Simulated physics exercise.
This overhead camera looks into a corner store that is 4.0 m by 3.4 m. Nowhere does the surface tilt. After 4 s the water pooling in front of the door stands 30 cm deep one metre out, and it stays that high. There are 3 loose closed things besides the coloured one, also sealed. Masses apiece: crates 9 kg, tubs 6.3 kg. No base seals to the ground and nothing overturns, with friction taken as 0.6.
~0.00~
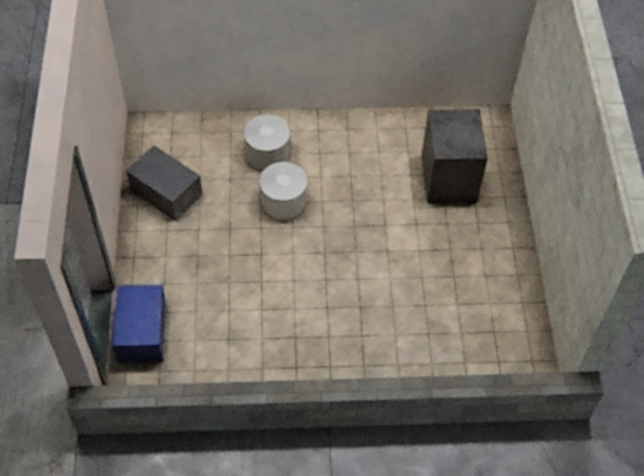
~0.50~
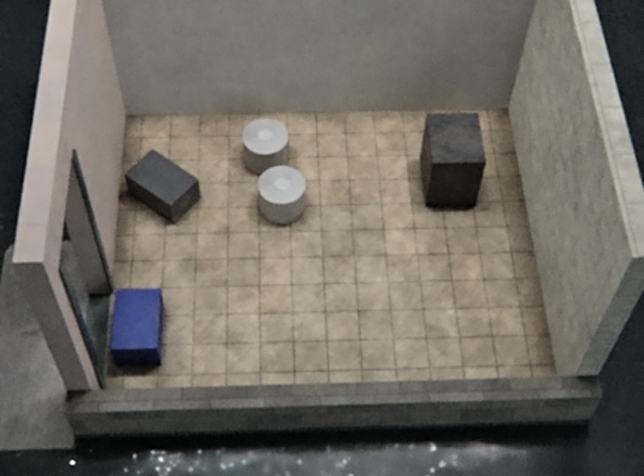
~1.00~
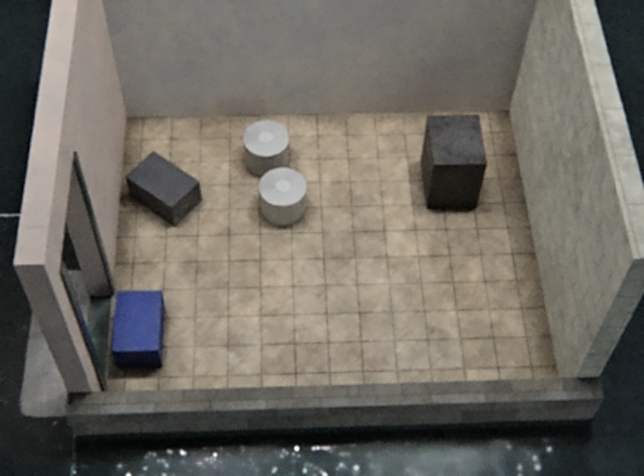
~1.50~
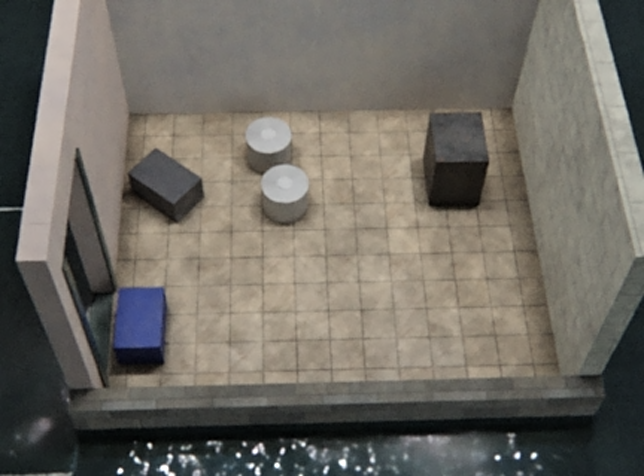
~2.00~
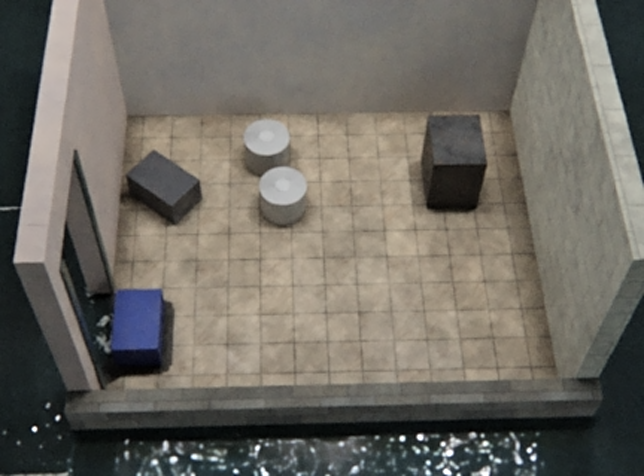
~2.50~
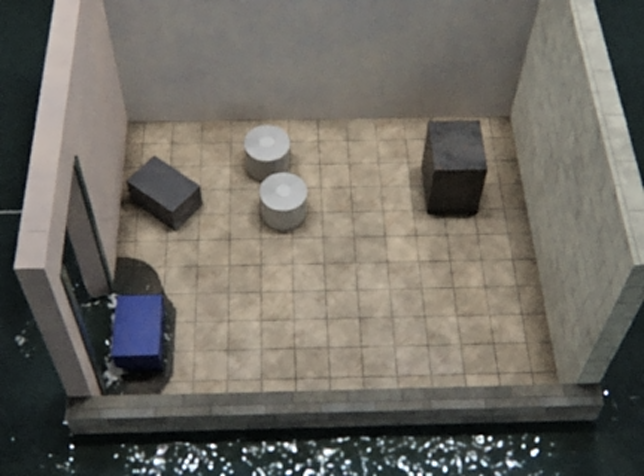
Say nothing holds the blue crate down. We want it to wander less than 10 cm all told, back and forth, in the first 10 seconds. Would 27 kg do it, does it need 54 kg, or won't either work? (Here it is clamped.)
The heavier weight still falls short.
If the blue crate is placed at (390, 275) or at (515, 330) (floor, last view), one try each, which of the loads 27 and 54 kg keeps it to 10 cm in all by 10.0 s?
In turn: Only the larger holds; only the larger holds.
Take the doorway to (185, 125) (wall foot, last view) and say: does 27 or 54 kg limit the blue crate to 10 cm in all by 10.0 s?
The answer is that only the greater mass suffices.
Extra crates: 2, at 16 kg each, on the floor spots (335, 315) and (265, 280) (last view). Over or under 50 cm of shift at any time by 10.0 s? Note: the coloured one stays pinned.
In order: Within the mark, within the mark.
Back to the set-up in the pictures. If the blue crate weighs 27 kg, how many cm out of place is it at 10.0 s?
About 350 cm.
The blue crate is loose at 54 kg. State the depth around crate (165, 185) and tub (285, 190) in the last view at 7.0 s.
Depths: Near 9 cm, then near 4 cm.
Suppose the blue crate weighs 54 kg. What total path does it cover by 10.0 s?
80 cm or so in all.
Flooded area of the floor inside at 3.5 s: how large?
Near 2.5 m2 in all.
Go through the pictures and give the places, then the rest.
In the first picture, the blue crate at (138, 315) rests on the ground; 0.0 m2 under water; 0 of 4 have shifted.
In the second picture, the blue crate at (136, 318), on the bottom; 0.0 m2 under water; 0 of 4 have shifted.
In the third picture, the blue crate at (137, 321) rests on the ground; 0.0 m2 under water; 0 of 4 have shifted.
In the fourth picture, the blue crate at (139, 317), on the bottom; water covers 0.0 m2; 0 of 4 have shifted.
In the fifth picture, the blue crate at (137, 319), on the bottom; water covers 0.1 m2; 0 of 4 have shifted.
In the sixth picture, the blue crate at (137, 325), on the bottom; water covers 0.4 m2; 0 of 4 have shifted.
After 3.5 s the blue crate would be 51 cm from its start with 27 kg and 3 cm from its start with 54 kg; 9 cm of water round it then.
After 4.5 s the blue crate would be 101 cm from its start with 27 kg and 14 cm from its start with 54 kg; 9 cm of water round it then.
After 7.0 s the blue crate would be 252 cm from its start with 27 kg and 50 cm from its start with 54 kg; 9 cm of water round it then.
After 10.0 s the blue crate would be 348 cm from its start with 27 kg and 86 cm from its start with 54 kg; 9 cm of water round it then.
